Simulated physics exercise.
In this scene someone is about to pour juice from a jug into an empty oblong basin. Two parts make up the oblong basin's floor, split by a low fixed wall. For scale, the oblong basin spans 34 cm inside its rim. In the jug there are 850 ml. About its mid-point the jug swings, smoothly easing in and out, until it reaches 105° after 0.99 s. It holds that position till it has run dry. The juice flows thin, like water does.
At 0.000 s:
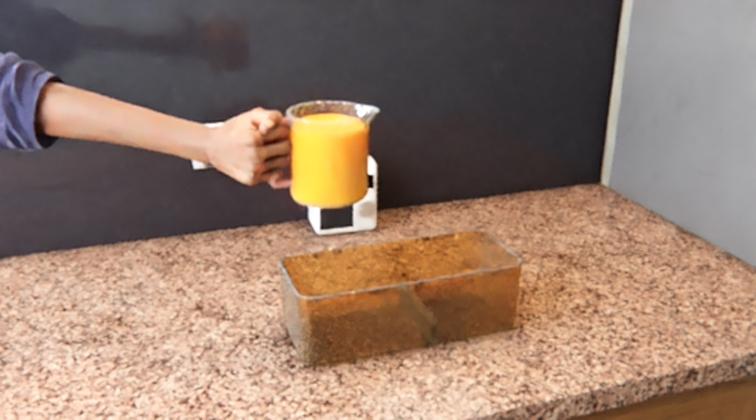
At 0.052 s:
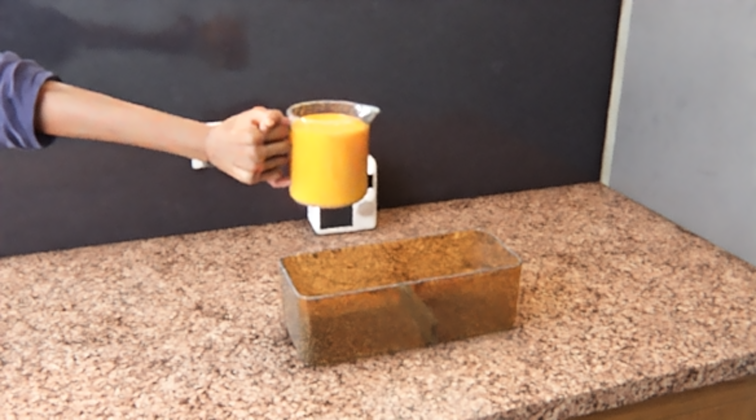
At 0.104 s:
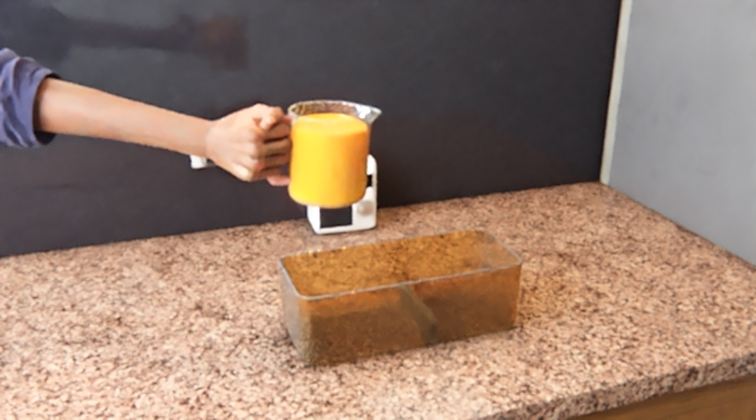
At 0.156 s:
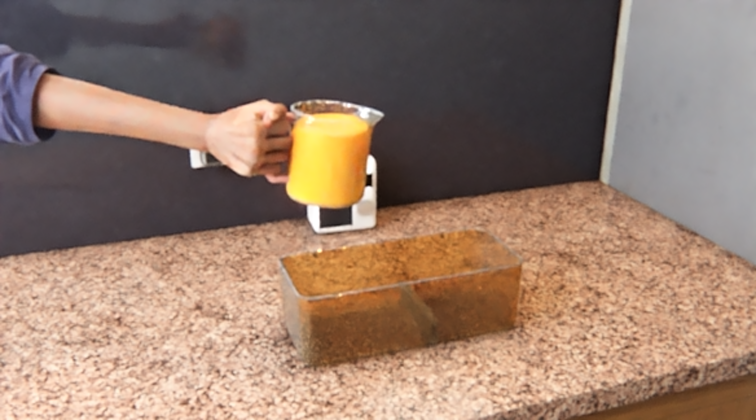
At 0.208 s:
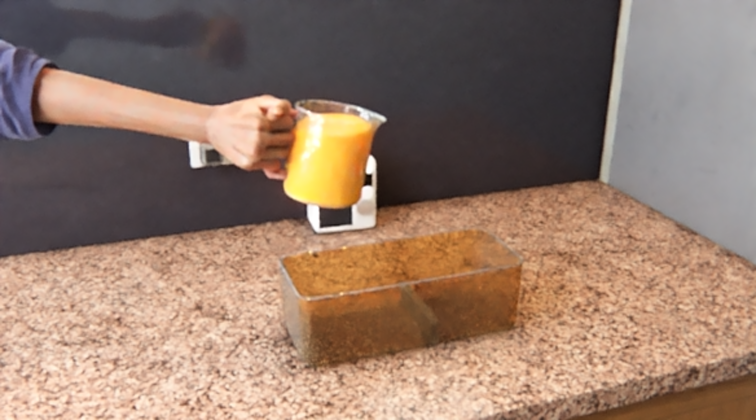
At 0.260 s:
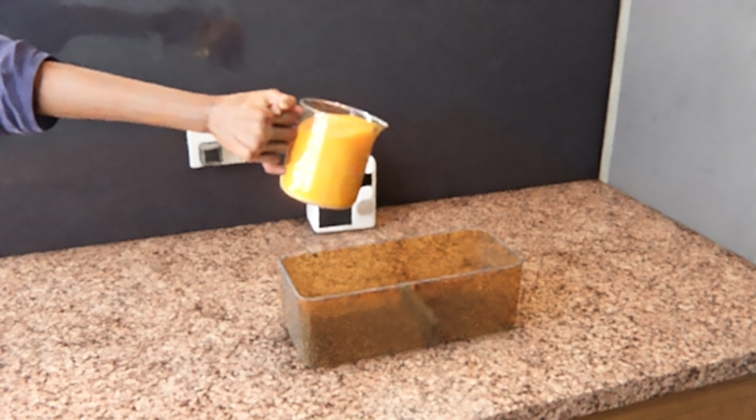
The footage shows a hand holding a glass jug of orange-yellow juice above an empty, clear oblong basin on a speckled countertop; the hand keeps the jug nearly upright at first, then tilts it slightly to the right.
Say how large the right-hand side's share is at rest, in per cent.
Its share is roughly 60 per cent.
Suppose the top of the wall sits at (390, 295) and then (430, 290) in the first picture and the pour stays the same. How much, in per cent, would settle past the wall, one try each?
One try each: Around 95 percent and then around 40 percent.
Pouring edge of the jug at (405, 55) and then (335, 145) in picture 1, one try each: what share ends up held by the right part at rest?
I'd expect close to 75 per cent and then close to 10 per cent.
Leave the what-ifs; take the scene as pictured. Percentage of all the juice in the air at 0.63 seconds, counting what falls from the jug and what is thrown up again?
Share: Roughly 20 per cent.
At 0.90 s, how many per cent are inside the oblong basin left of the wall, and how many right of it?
Lab note: Left near 5 %, right near 50.
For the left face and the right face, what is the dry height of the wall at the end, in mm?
It's around 22 mm on the left side and around 6 mm on the right side.
By 0.63 s the tilt is 74° and 74 per cent is still to pour, 0 is left of the wall and 5 right of it.
By 0.90 s the tilt is 103° and 22 per cent is still to pour, 5 is left of the wall and 49 right of it.
By 1.18 s the tilt is 105° and 3 per cent is still to pour, 22 is left of the wall and 70 right of it.
By 1.49 s the tilt is 105° and 0 per cent is still to pour, 37 is left of the wall and 62 right of it.
At rest 38 per cent lies left of the wall, 60 right of it and 1 outside.
